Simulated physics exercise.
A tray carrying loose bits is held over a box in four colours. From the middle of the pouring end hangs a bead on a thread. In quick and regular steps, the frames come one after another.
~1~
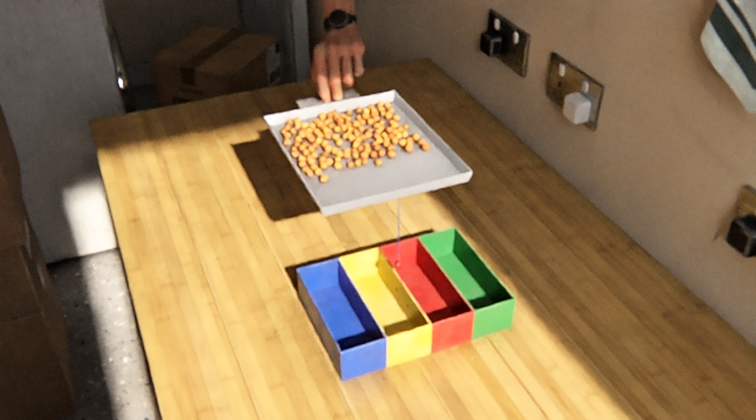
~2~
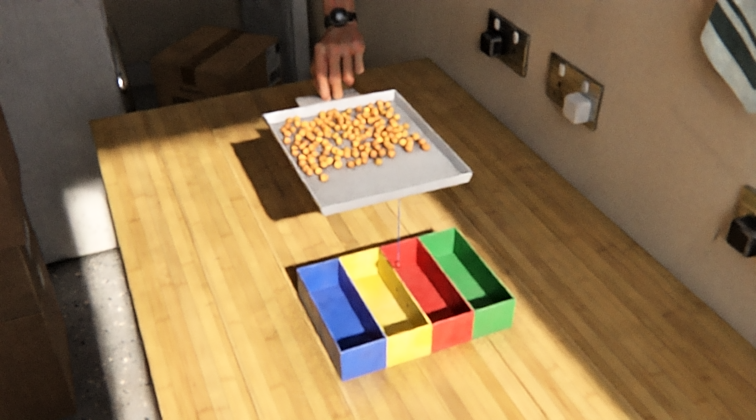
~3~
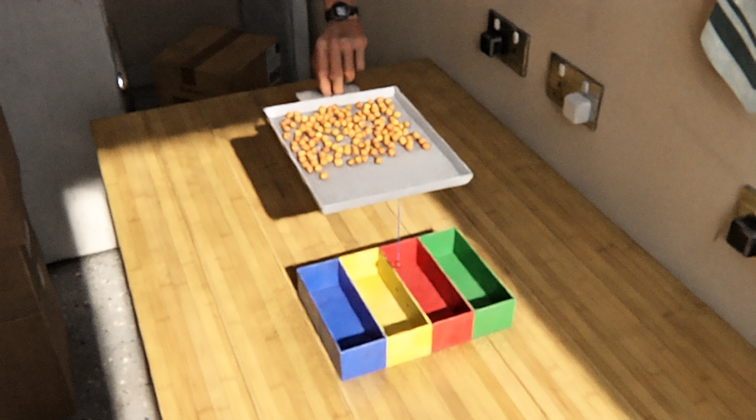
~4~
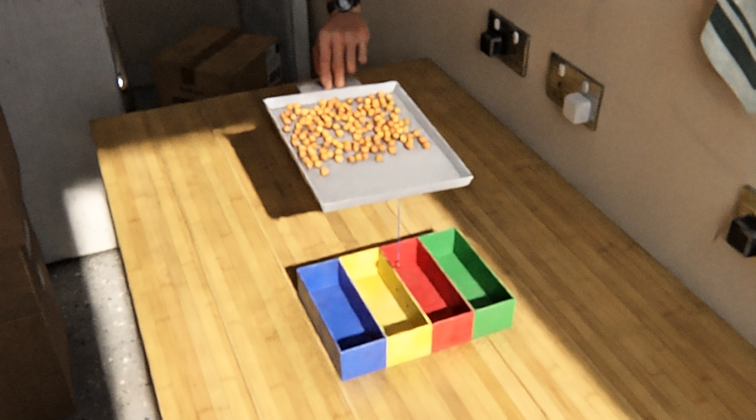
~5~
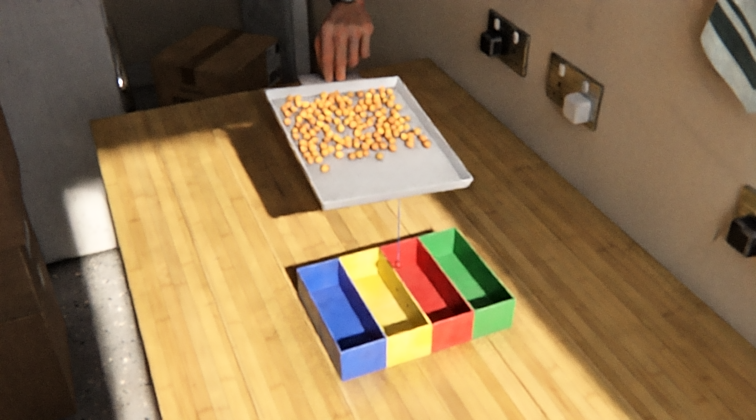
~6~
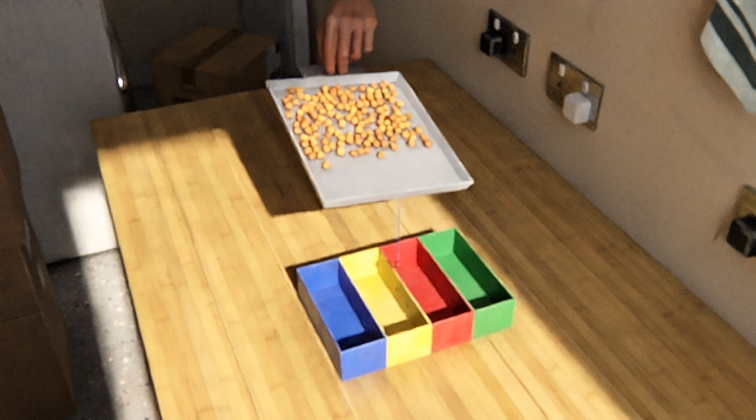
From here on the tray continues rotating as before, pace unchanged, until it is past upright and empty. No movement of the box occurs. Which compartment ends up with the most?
The green one.
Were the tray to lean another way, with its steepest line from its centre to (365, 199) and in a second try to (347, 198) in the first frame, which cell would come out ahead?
The first time it's the blue one, the second time it's the blue one.
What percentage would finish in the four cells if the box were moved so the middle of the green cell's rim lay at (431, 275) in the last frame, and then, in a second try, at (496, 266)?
You'd get 30 per cent first and 100 per cent second.
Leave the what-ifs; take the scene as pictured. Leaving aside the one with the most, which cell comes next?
The red one.
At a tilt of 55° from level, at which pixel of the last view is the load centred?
In the last view, the load is centred close to (437, 170).
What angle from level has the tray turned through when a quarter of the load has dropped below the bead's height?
The angle is around 100°.
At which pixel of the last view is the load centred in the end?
(457, 286).
Soon after the last picture, tray tipped steeply; nearly all on the tray; a stray few in the green cell; a small part falling or outside the box.
A little later, tray tipped right over; most on the tray; about a quarter in the green cell; a stray few in the red cell; a stray few falling or outside the box.
Later still, tray tipped past a quarter turn; most in the green cell; about a quarter in the red cell; a small part falling or outside the box.
At rest, tray tipped past a quarter turn; most in the green cell; about a quarter in the red cell; none in the blue cell; none in the yellow cell; a small part outside the box.
